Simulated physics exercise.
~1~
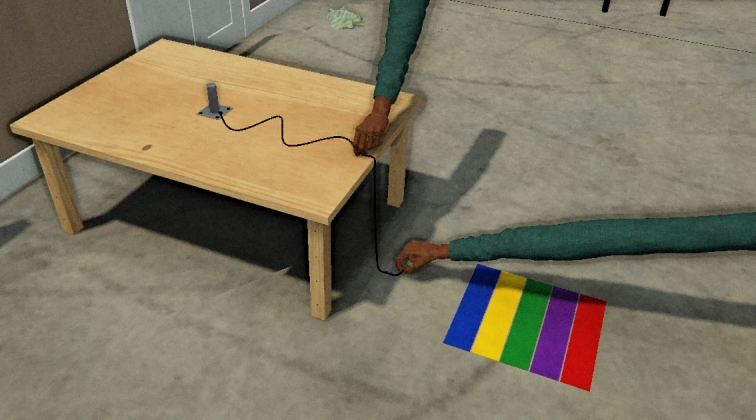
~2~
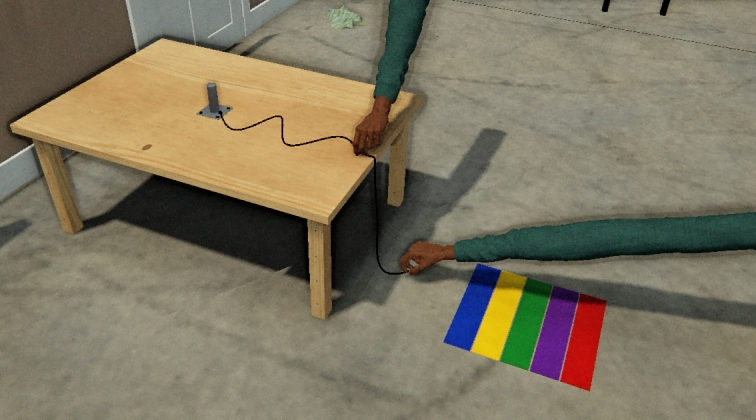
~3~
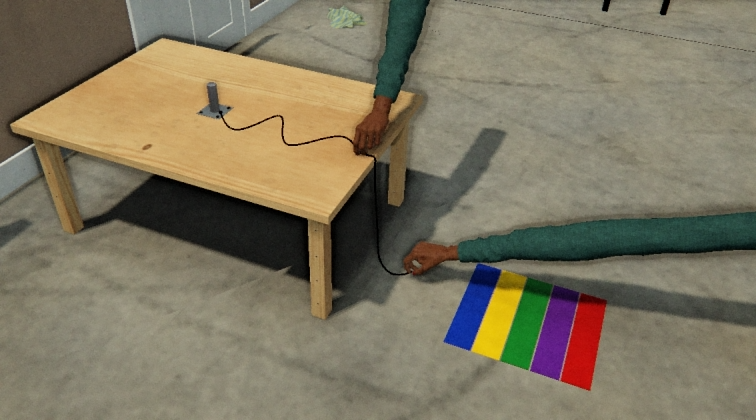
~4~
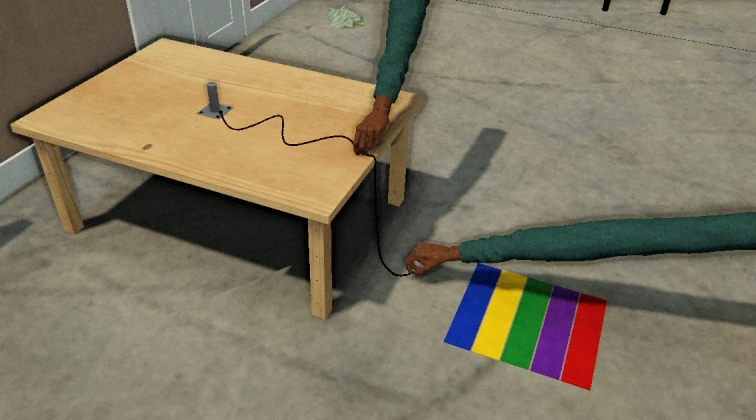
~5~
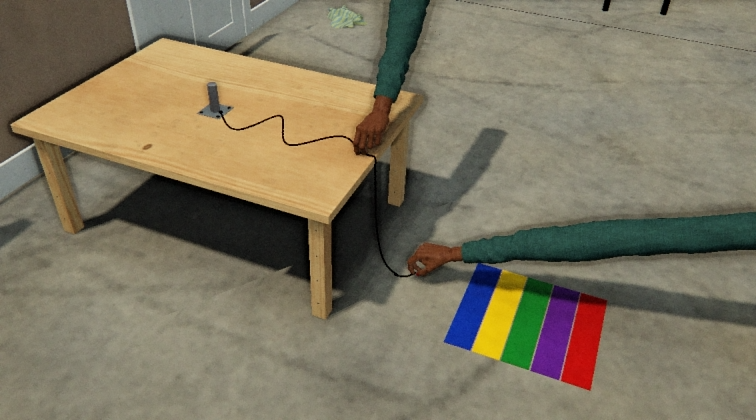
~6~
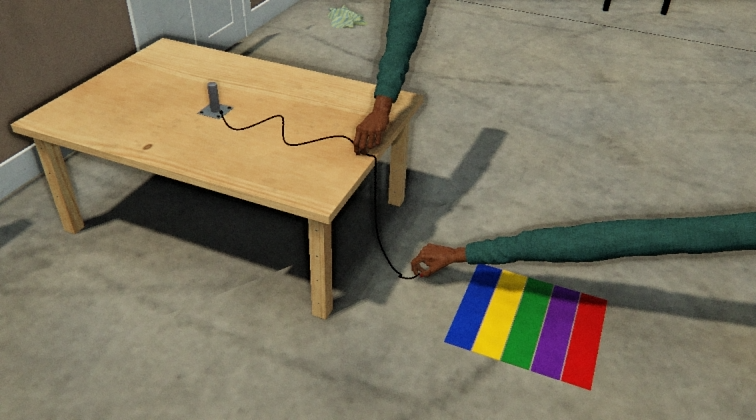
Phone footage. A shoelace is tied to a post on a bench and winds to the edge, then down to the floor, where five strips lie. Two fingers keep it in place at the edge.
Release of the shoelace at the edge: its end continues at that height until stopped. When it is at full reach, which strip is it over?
It is over the red strip.
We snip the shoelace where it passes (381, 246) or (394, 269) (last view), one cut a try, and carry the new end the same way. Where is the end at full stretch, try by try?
I'd say somewhere near (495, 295) the first time and near (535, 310) the second time.
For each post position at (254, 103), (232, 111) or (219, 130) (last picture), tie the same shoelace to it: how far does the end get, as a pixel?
Try by try: (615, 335), (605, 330) and (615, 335).
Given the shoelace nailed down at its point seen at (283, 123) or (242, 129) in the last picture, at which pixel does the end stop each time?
Approximately (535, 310) and (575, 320), respectively.
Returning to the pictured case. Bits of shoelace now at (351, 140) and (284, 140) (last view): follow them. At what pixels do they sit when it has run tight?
(410, 185) and (344, 145), approximately.
A little later, end near (533, 308); over green.
Next, end near (568, 319); over purple.
When it is tight, end near (588, 325); over red. It halts on the red strip.
